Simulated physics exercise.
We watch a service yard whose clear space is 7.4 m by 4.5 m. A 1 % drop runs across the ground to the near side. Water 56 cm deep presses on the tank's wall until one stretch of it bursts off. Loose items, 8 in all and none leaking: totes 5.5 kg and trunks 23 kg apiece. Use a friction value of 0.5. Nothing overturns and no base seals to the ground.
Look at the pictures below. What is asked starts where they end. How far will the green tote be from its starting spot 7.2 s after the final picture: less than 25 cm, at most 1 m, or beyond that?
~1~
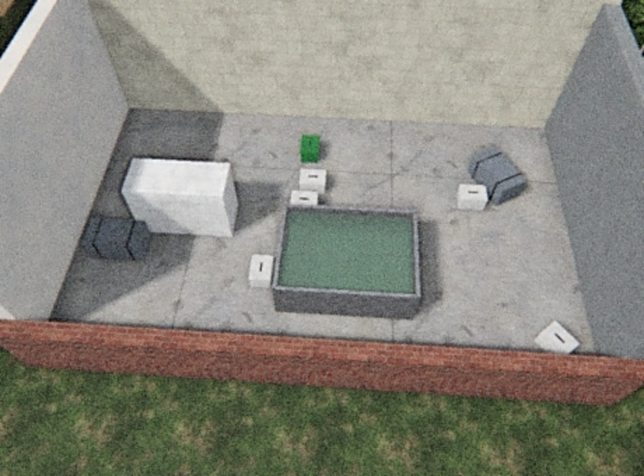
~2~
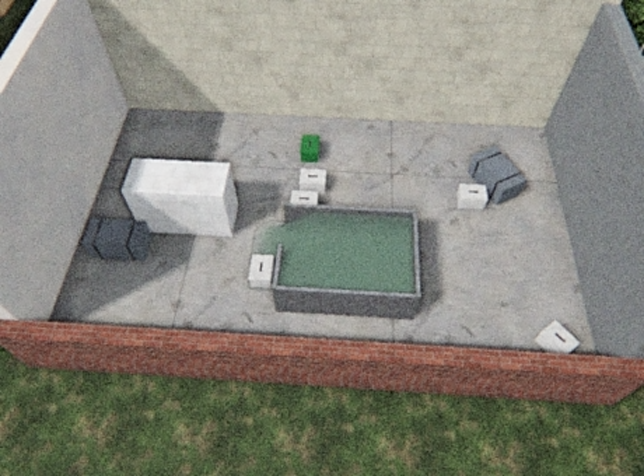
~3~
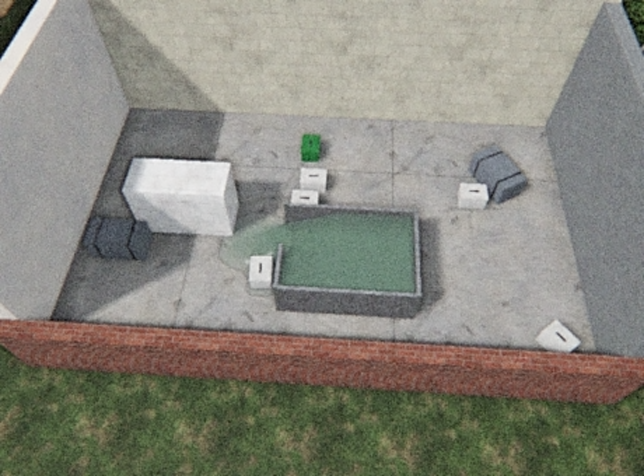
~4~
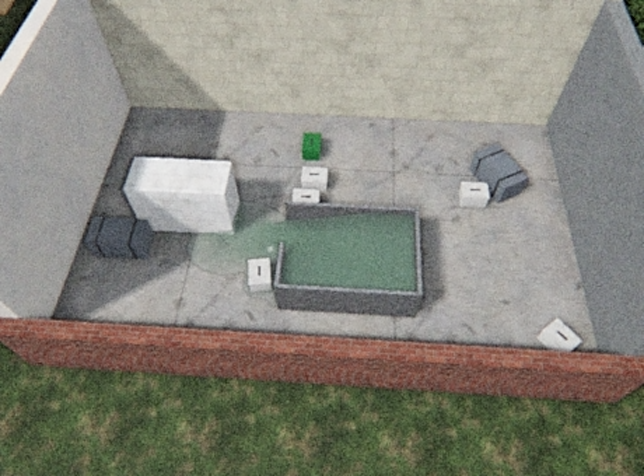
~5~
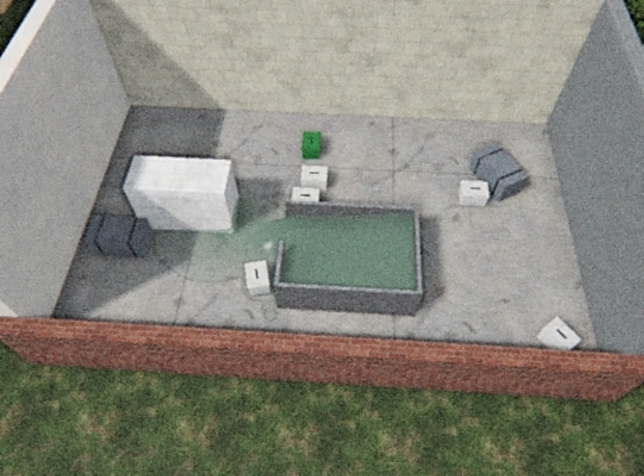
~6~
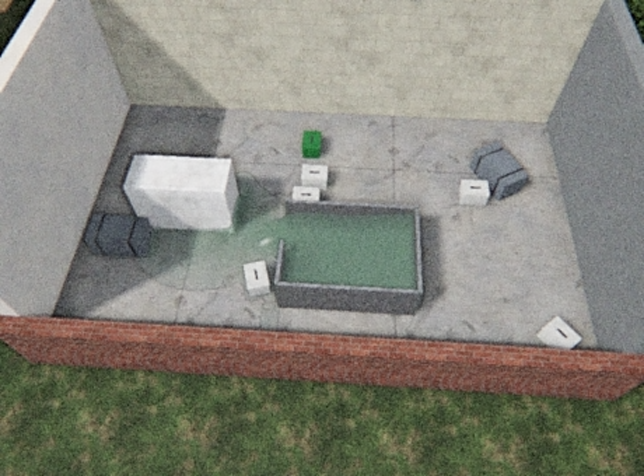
At most 1 m.
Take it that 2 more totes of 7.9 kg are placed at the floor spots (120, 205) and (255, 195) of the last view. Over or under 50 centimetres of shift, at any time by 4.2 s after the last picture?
Taking them in order, they come out greater and greater.
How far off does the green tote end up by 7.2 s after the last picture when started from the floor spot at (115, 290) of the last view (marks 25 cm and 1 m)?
As it turns out, it creeps some distance.
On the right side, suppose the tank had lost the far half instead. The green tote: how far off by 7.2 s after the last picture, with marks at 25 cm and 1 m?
What happens next is that the green tote does not really budge.
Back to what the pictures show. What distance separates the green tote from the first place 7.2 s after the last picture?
80 centimetres.
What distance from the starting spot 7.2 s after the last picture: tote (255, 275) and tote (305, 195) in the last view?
Respectively: 20 cm / 0 cm.
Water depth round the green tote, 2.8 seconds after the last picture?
I'd say around 2 cm.
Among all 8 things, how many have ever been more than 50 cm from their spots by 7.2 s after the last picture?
2.
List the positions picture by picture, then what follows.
The green tote at (310, 144), on the bottom; water covers 2.4 m2; 0 of 8 have shifted, in the first frame.
The green tote at (310, 144), on the bottom; water covers 2.7 m2; 0 of 8 have shifted, in the second frame.
The green tote at (311, 143), on the bottom; 3.2 m2 under water; 0 of 8 have shifted, in the third frame.
The green tote at (312, 142), on the bottom; 3.7 m2 under water; 1 of 8 have shifted, in the fourth frame.
The green tote at (311, 140), on the bottom; 4.3 m2 under water; 1 of 8 have shifted, in the fifth frame.
The green tote at (312, 139) rests on the ground; 4.9 m2 under water; 1 of 8 have shifted, in the sixth frame.
Then, 0.9 s after the last picture the green tote is near (312, 139), 0.0 m from its start, aground; 0 afloat.
Then, 2.8 s after the last picture the green tote is near (312, 139), 0.0 m from its start, aground; 1 afloat.
Then, 4.8 s after the last picture the green tote is near (312, 139), 0.0 m from its start, aground; 0 afloat.
Then, 7.2 s after the last picture the green tote is near (354, 146), 0.7 m from its start, aground; 1 afloat.
